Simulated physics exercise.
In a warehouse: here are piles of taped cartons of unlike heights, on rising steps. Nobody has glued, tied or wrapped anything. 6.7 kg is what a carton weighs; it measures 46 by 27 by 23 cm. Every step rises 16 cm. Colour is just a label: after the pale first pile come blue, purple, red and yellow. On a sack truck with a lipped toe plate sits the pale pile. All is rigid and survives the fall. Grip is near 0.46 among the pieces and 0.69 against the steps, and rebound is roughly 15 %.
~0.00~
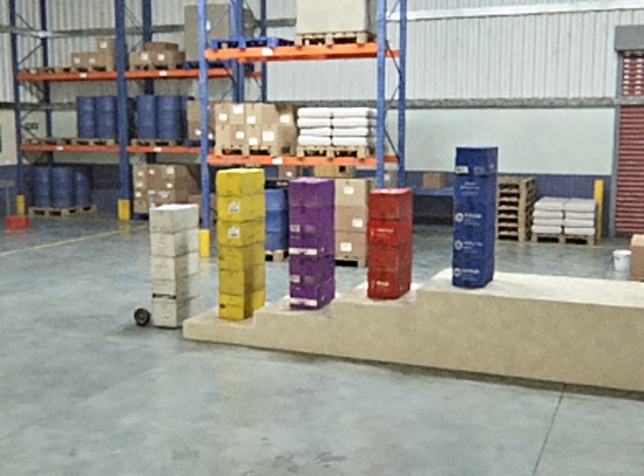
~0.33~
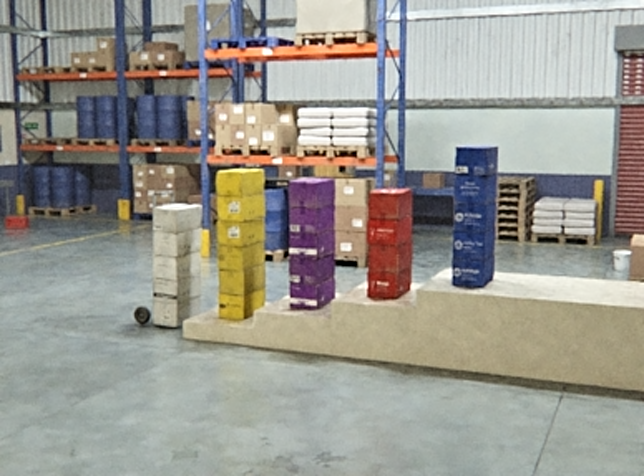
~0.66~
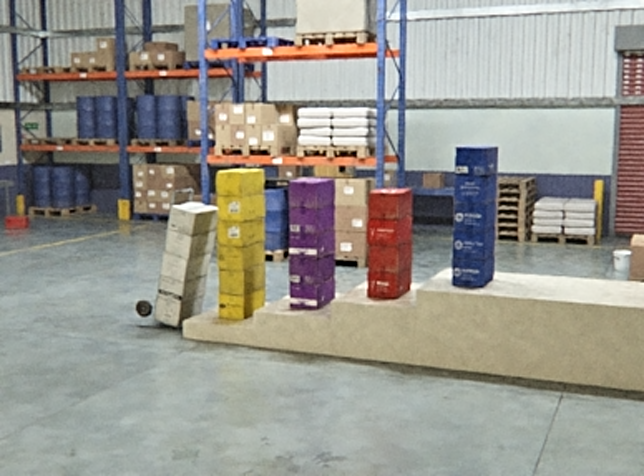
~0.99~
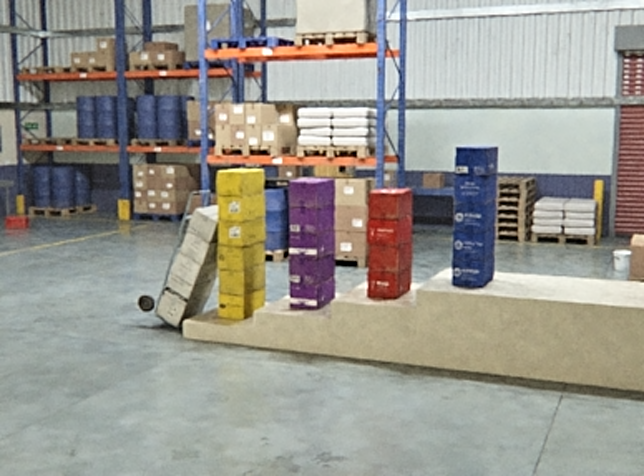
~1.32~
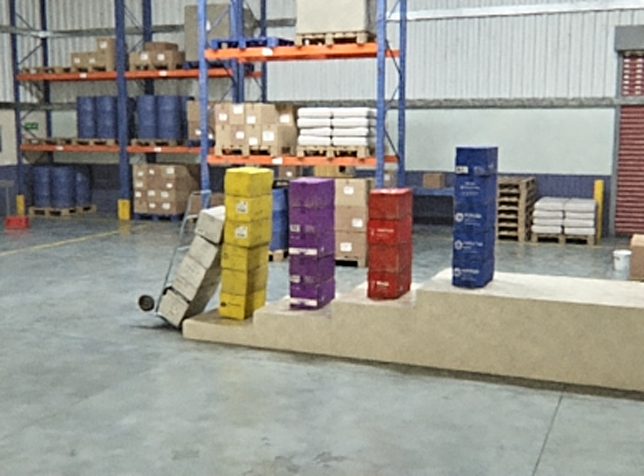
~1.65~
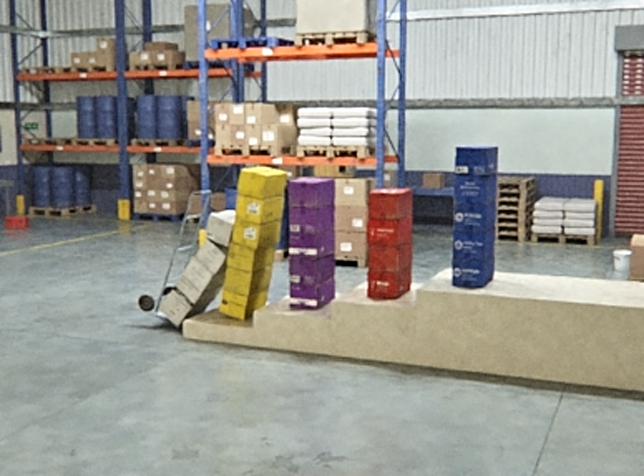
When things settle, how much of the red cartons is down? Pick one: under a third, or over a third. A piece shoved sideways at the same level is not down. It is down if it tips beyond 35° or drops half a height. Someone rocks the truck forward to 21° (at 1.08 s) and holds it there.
Over a third.
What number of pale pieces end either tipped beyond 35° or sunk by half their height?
The answer is 5 pale pieces.
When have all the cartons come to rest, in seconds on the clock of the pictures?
Around 5.0 seconds.
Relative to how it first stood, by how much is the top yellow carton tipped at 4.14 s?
About 50°.
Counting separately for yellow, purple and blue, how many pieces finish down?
Down at the end: Yellow 6, purple 5, blue 5.
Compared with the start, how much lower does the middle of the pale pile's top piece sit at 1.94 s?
10 cm.
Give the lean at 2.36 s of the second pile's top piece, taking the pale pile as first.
Lean: Near 30° off upright.
By 1.94 s, 5 of the pale pile down; none of the 4 red cartons down (0 of 20 in all colours); top red carton unmoved; top yellow carton tilted 16°.
By 2.36 s, 5 of the pale pile down; none of the 4 red cartons down (5 of 20 in all colours); top red carton unmoved; top yellow carton tilted 31°, 16 cm lower.
By 2.86 s, 5 of the pale pile down; none of the 4 red cartons down (11 of 20 in all colours); top red carton tilted 24°, 7 cm lower; top yellow carton tilted 39°, 43 cm lower.
By 4.14 s, 5 of the pale pile down; 3 of the 4 red cartons down (19 of 20 in all colours); top red carton tilted 41°, 23 cm lower; top blue carton tilted 53°, 34 cm lower.
When it is over (5.2 s), 5 of the pale pile down; 3 of the 4 red cartons down (19 of 20 in all colours); top red carton tilted 39°, 23 cm lower; top blue carton on its side. That is 75 per cent. In pixels of the last frame, middles, top red carton near (470, 234), top blue carton near (635, 277).
